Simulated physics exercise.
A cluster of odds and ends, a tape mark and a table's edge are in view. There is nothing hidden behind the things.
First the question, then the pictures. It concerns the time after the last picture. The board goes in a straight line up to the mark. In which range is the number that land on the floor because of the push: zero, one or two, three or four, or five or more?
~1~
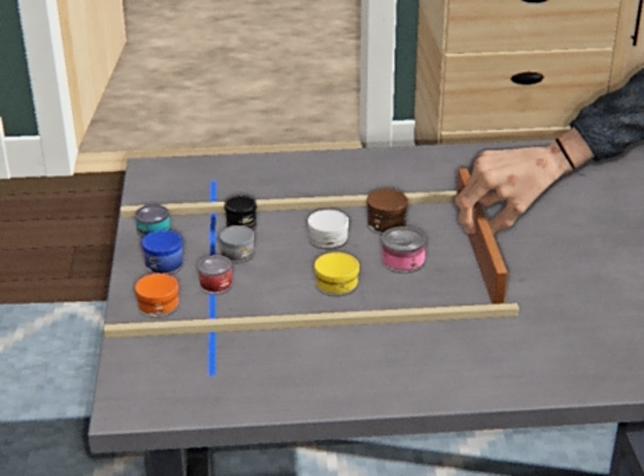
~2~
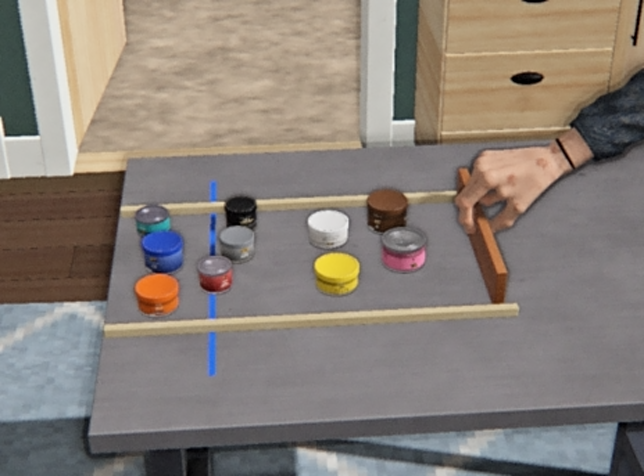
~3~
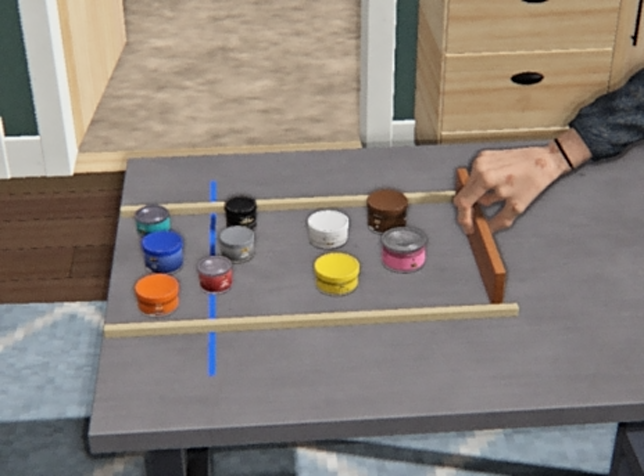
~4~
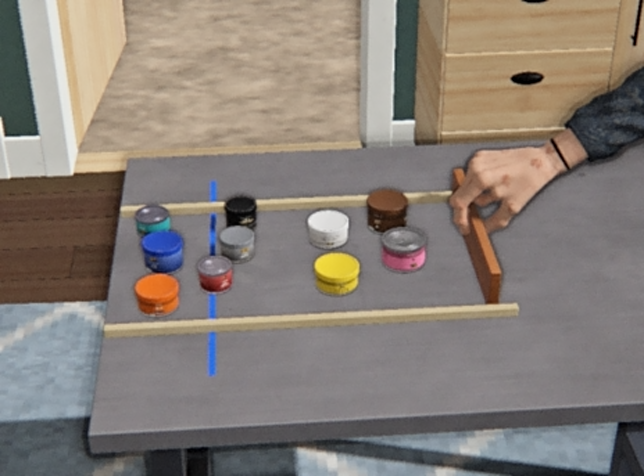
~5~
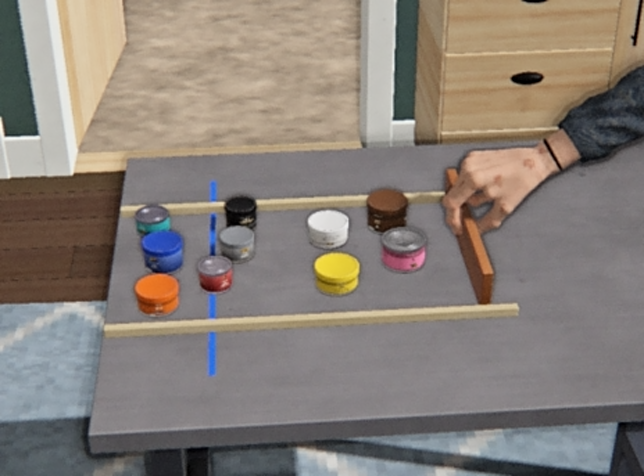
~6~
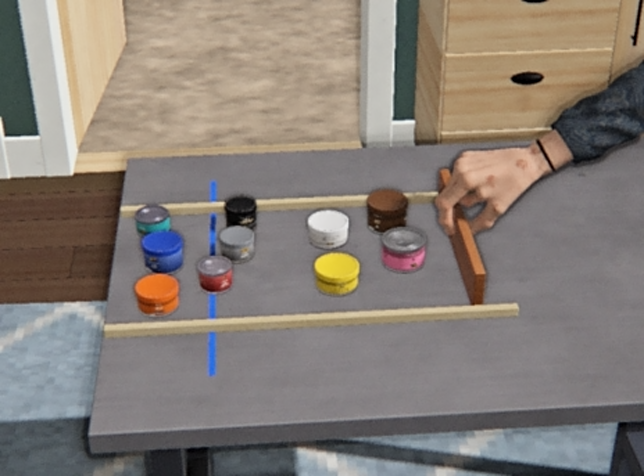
In the range zero.
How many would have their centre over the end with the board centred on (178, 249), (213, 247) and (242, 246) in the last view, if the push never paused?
That makes 2, 0, 0.
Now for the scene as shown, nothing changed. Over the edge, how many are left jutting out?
2.
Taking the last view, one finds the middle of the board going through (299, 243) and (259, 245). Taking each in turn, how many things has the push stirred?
First 6, then 7.
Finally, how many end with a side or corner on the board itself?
The count in contact is 4.
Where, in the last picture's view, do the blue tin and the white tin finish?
Blue tin: (124, 259); white tin: (193, 240).
Soon after, none off yet; turquoise pot at rest near (153, 222); orange pot at rest near (157, 296); blue tin at rest near (163, 253).
At rest, the number that fall off is zero.
